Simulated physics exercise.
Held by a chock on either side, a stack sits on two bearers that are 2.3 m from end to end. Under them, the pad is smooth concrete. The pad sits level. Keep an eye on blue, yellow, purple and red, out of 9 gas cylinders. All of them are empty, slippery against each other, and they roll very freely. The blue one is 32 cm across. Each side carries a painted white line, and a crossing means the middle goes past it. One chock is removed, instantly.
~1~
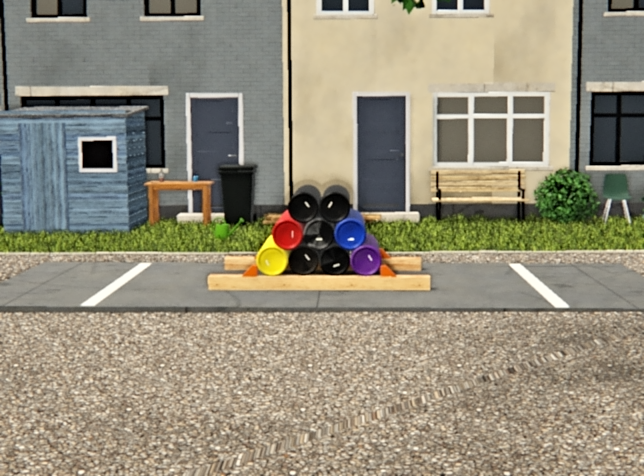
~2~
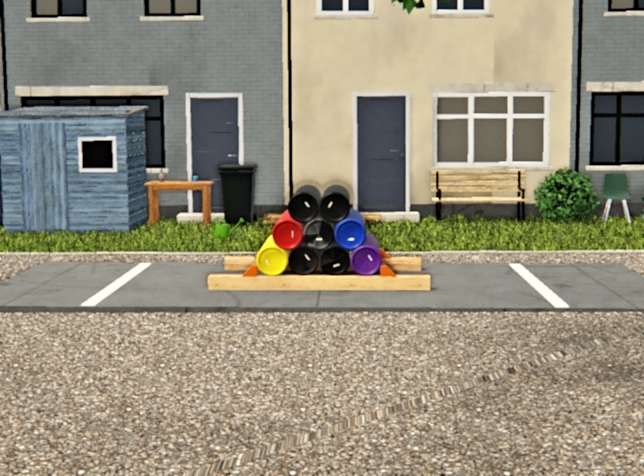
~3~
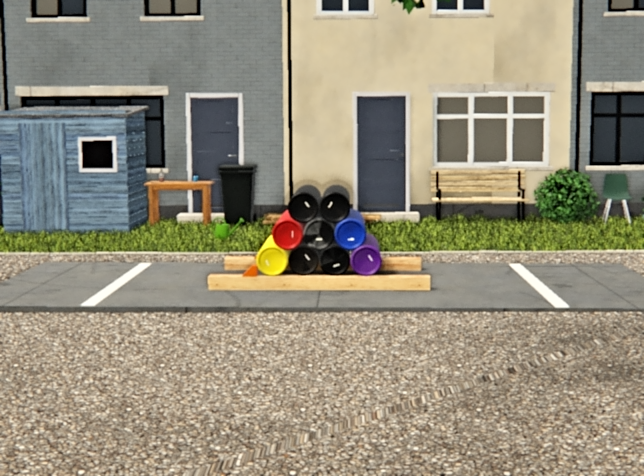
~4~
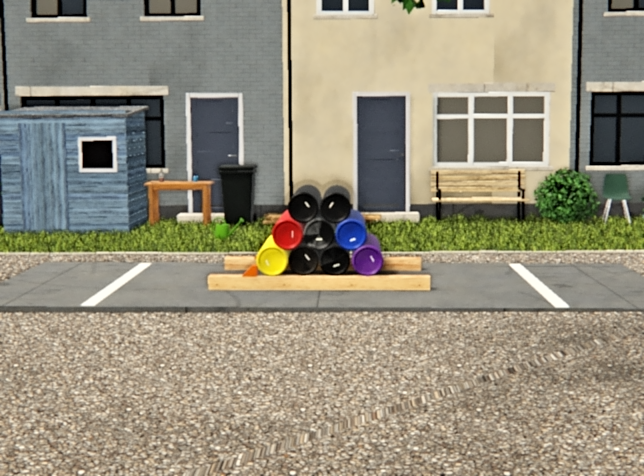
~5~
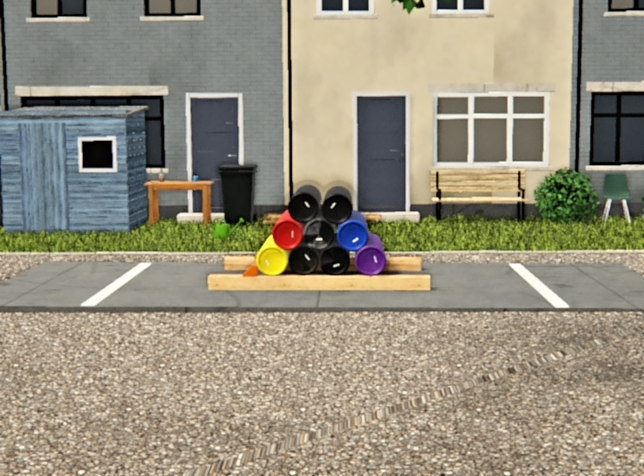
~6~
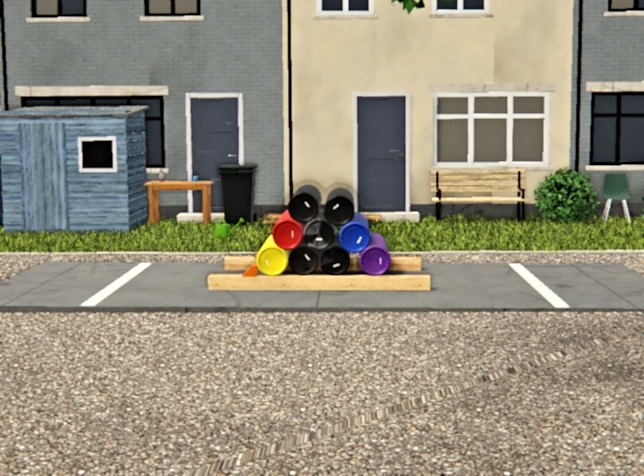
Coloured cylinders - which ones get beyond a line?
Blue: Goes, yellow: Stays, purple: Goes, red: Stays.
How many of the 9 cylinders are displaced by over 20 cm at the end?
Count: 6.
Then, 2.0 s past the sixth picture, blue is on the bearers, 30 cm from the bearers' right end, rolling right; yellow is on the bearers, 65 cm from the bearers' left end; purple is off the bearers, 30 cm short of the right line, rolling right; red is up on others, 85 cm from the bearers' left end; 0 of 9 have crossed.
Then, 4.7 s past the sixth picture, blue is past the right line; purple is past the right line; as before, yellow, red; 3 of 9 have crossed.
Finally (8.4 s after the last picture), blue is past the right line; yellow is on the bearers, 65 cm from the bearers' left end; purple is past the right line; red is up on others, 80 cm from the bearers' left end; 5 of 9 have crossed.
